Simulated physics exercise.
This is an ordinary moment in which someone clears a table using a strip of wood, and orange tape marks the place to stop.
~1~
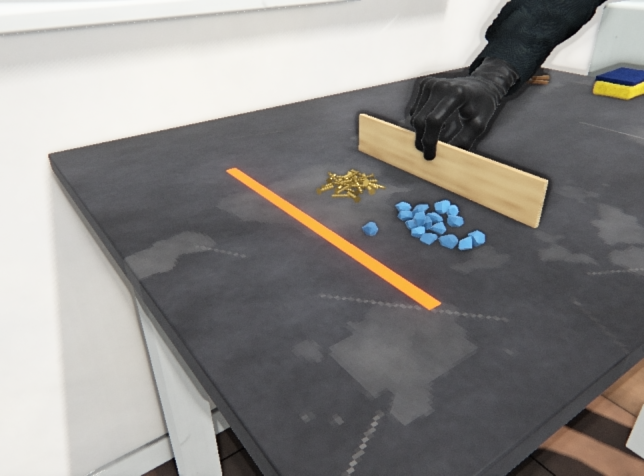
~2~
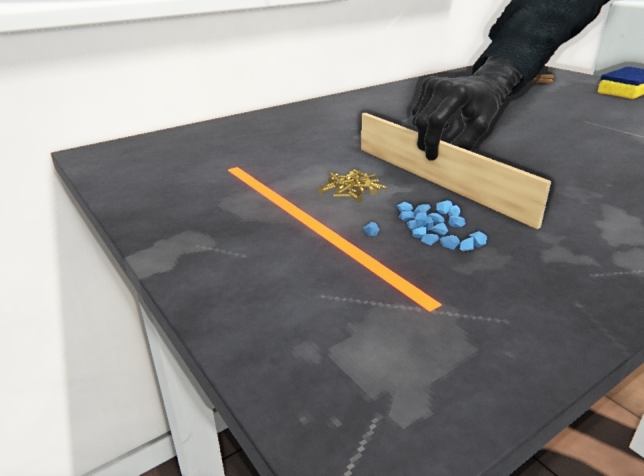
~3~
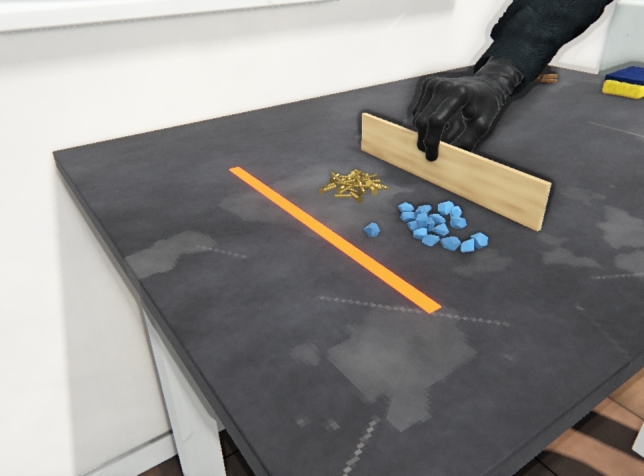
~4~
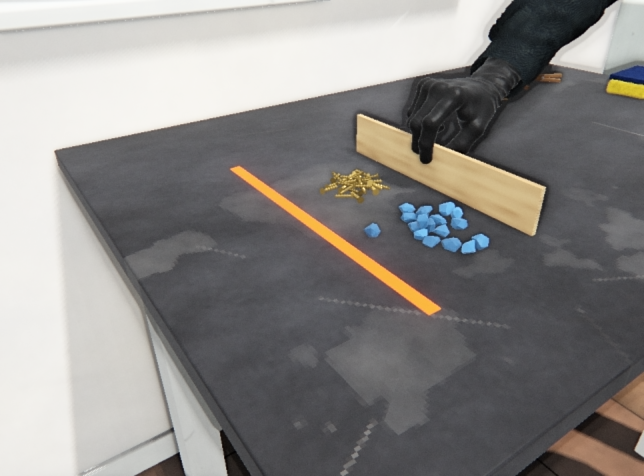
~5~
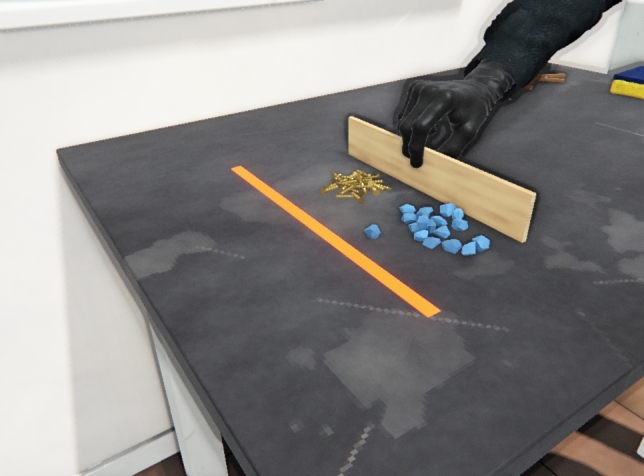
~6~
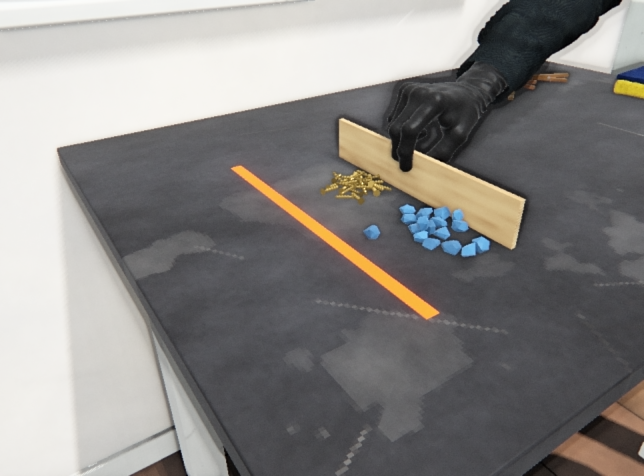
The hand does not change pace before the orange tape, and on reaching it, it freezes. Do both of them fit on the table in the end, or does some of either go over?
The near portion will not lose anything to the drop. The far portion will not lose anything to the drop.
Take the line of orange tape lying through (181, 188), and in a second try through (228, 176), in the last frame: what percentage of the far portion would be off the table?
First stop: Around 0 per cent off. Second stop: Around 0 per cent off.
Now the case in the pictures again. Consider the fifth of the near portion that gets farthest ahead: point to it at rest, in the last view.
(325, 274).
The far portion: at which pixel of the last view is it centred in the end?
The centre settles at about (266, 210).
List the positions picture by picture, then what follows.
Strip of wood at (525, 197), at rest; orange tape at (238, 174), well back from the edge; edge at (144, 287); near portion at (426, 223), a few aquarium stones; far portion at (351, 184), some brass screws, in the first picture.
Strip of wood at (528, 197), at rest; far portion at (353, 183), in the second picture.
Strip of wood at (528, 199); near portion at (428, 225), in the third picture.
Strip of wood at (522, 203); far portion at (355, 183), in the fourth picture.
Strip of wood at (513, 209); near portion at (429, 227), in the fifth picture.
Strip of wood at (502, 215); orange tape at (243, 172); edge at (139, 288); near portion at (429, 228), a small part pushed along; far portion at (356, 184), in the sixth picture.
Then, 0.47 s past the last view, strip of wood still moving, near (362, 168); near portion all on the table, its front near (377, 253); far portion all on the table, its front near (301, 197).
Then, 0.95 s past the last view, strip of wood stopped at the orange tape; near portion all on the table, its front near (317, 277); far portion all on the table, its front near (241, 207).
Then, 1.23 s past the last view, strip of wood stopped at the orange tape; near portion all on the table, its front near (317, 277); far portion all on the table, its front near (260, 230).
Finally, strip of wood stopped at the orange tape; near portion all on the table, its front near (317, 277); far portion all on the table, its front near (260, 230).
